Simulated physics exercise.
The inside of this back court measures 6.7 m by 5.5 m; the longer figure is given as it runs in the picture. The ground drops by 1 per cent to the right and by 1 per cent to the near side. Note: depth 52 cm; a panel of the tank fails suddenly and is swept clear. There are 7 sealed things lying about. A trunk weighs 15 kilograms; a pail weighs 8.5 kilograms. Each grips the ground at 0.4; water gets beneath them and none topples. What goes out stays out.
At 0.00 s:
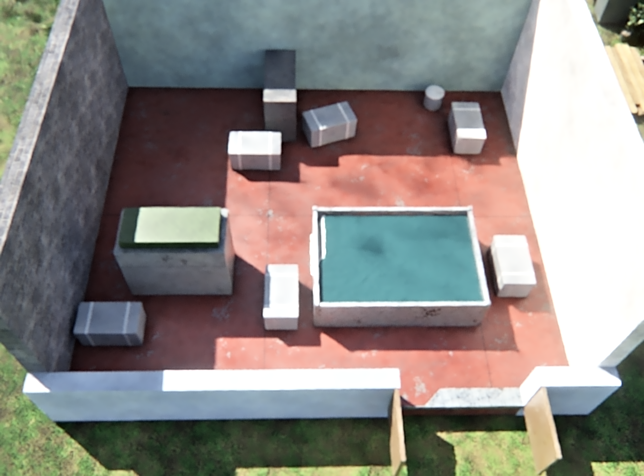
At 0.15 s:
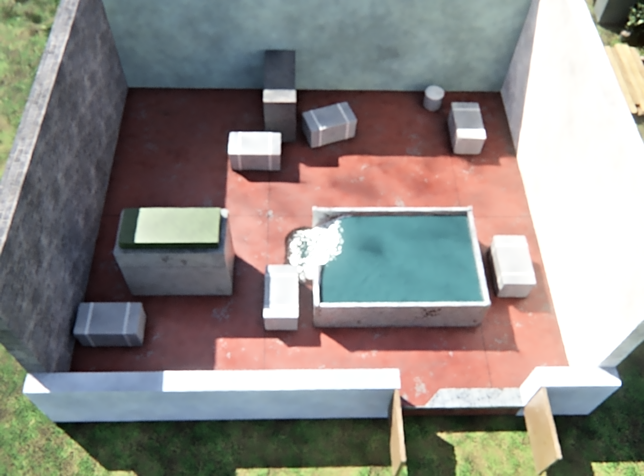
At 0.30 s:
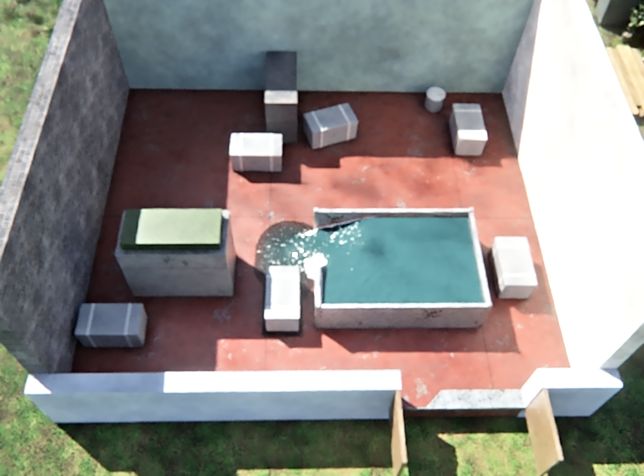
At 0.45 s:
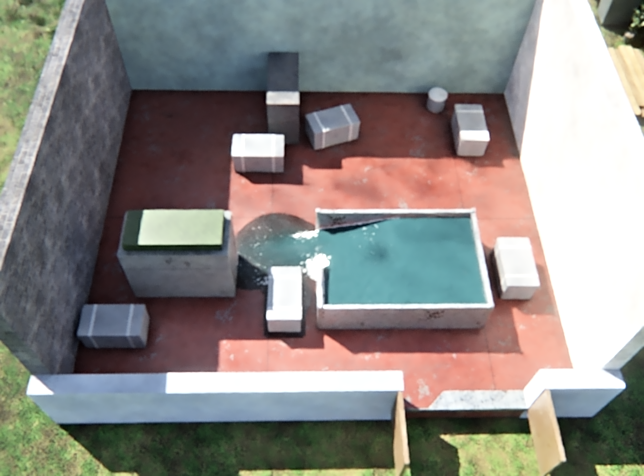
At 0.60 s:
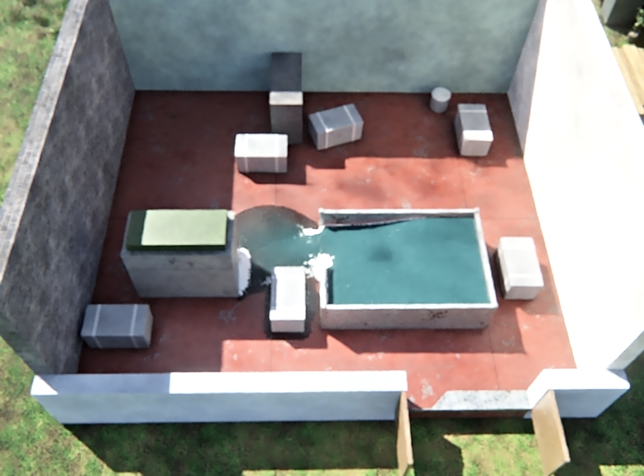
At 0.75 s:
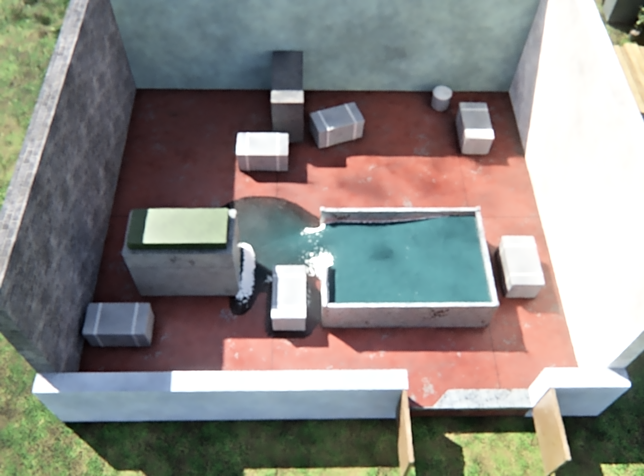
A walled court with a red floor, where water bursts from a tank's left side, spreading between pale boxes that stay put.
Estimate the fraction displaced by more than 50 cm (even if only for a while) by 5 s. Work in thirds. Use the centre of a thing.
I predict short of one in three.
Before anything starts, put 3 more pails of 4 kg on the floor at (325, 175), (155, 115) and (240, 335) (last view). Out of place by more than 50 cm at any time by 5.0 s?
Going through them in turn, I'd say not that far, beyond and beyond.
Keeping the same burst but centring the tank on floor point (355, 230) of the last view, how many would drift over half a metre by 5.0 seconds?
Result: 1 of them.
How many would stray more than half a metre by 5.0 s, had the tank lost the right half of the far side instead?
Then it comes to 3 of them.
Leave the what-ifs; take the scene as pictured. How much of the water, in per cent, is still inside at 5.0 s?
I'd say some 100 percent hasn't gone yet.
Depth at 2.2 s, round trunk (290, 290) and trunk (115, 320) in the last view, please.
Roughly 2 and 0 cm.
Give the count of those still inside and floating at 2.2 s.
At that time the total is 0.
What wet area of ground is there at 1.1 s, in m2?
Roughly 8.0 m2 of it is wet.
After 1.1 s 0 of 7 are over 50 cm from their spots; 0 afloat.
After 2.2 s 0 of 7 are over 50 cm from their spots; 0 afloat.
After 3.5 s 0 of 7 are over 50 cm from their spots; 0 afloat.
After 5.0 s 1 of 7 are over 50 cm from their spots, and 1 have been at some point; 0 afloat.
